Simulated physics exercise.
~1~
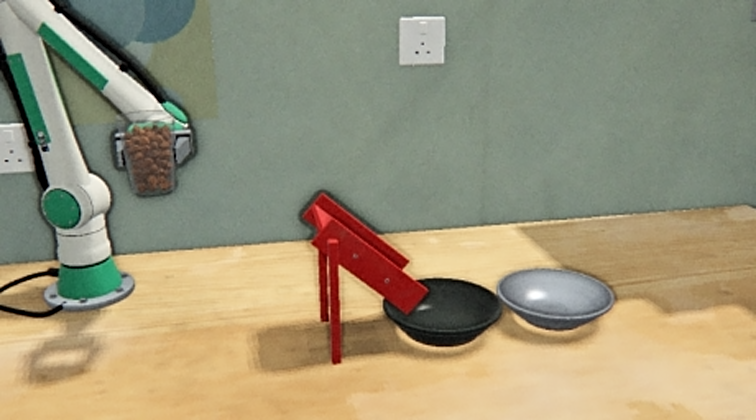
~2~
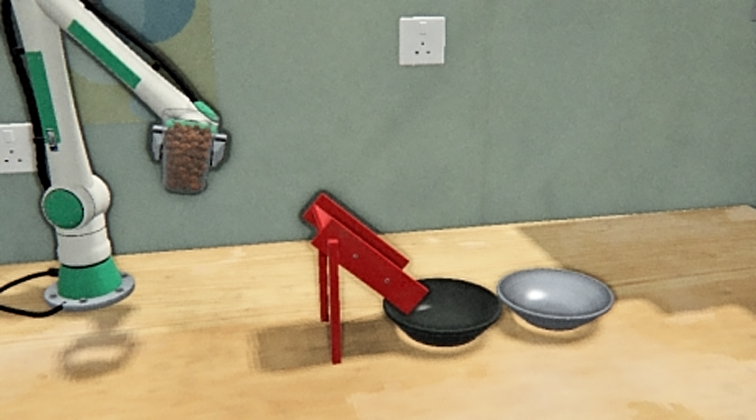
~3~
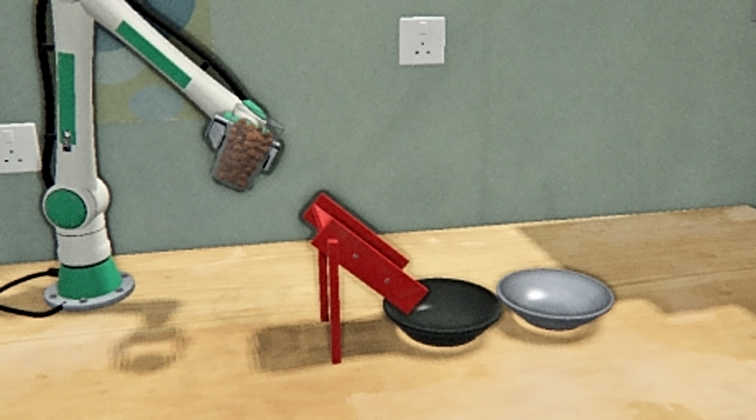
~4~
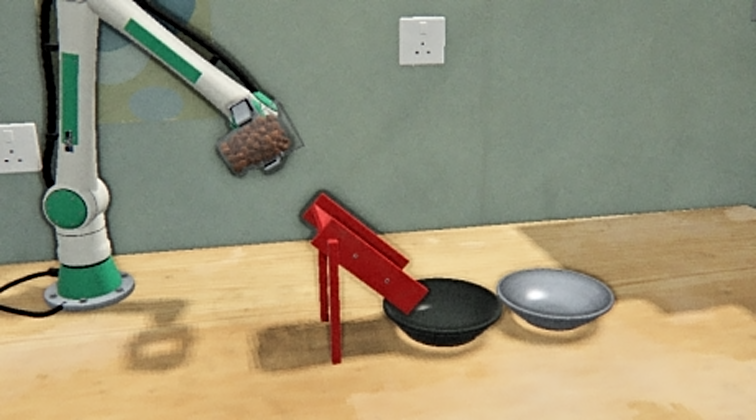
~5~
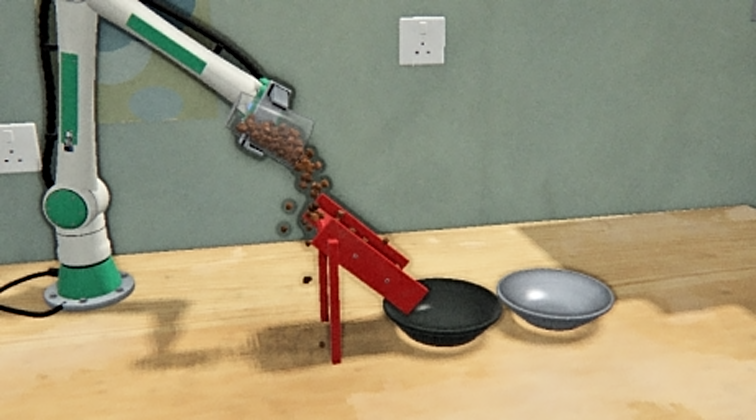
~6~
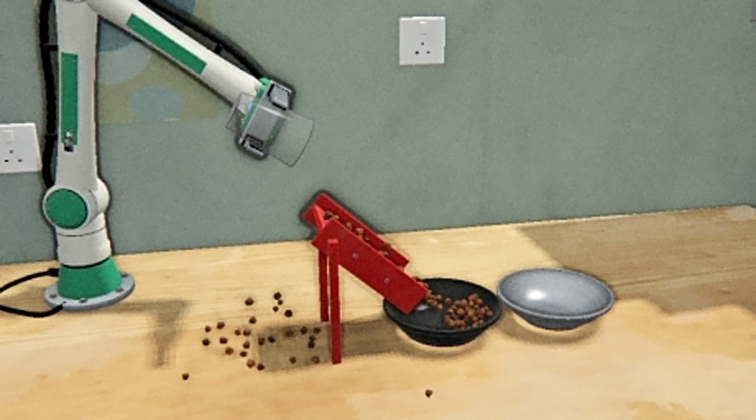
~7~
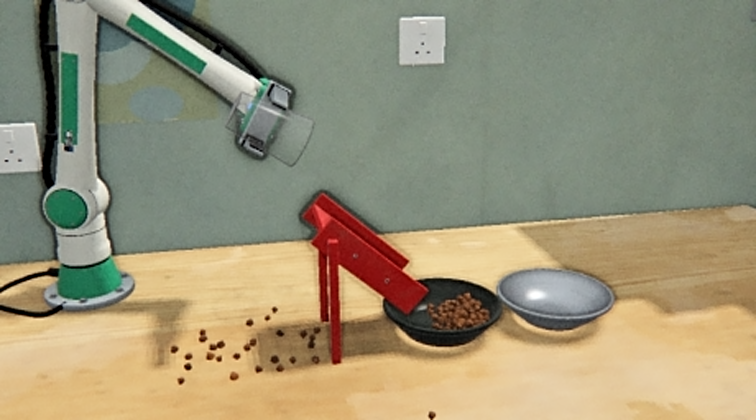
A robot arm tips pellets down a red chute into the black bowl, spilling some.
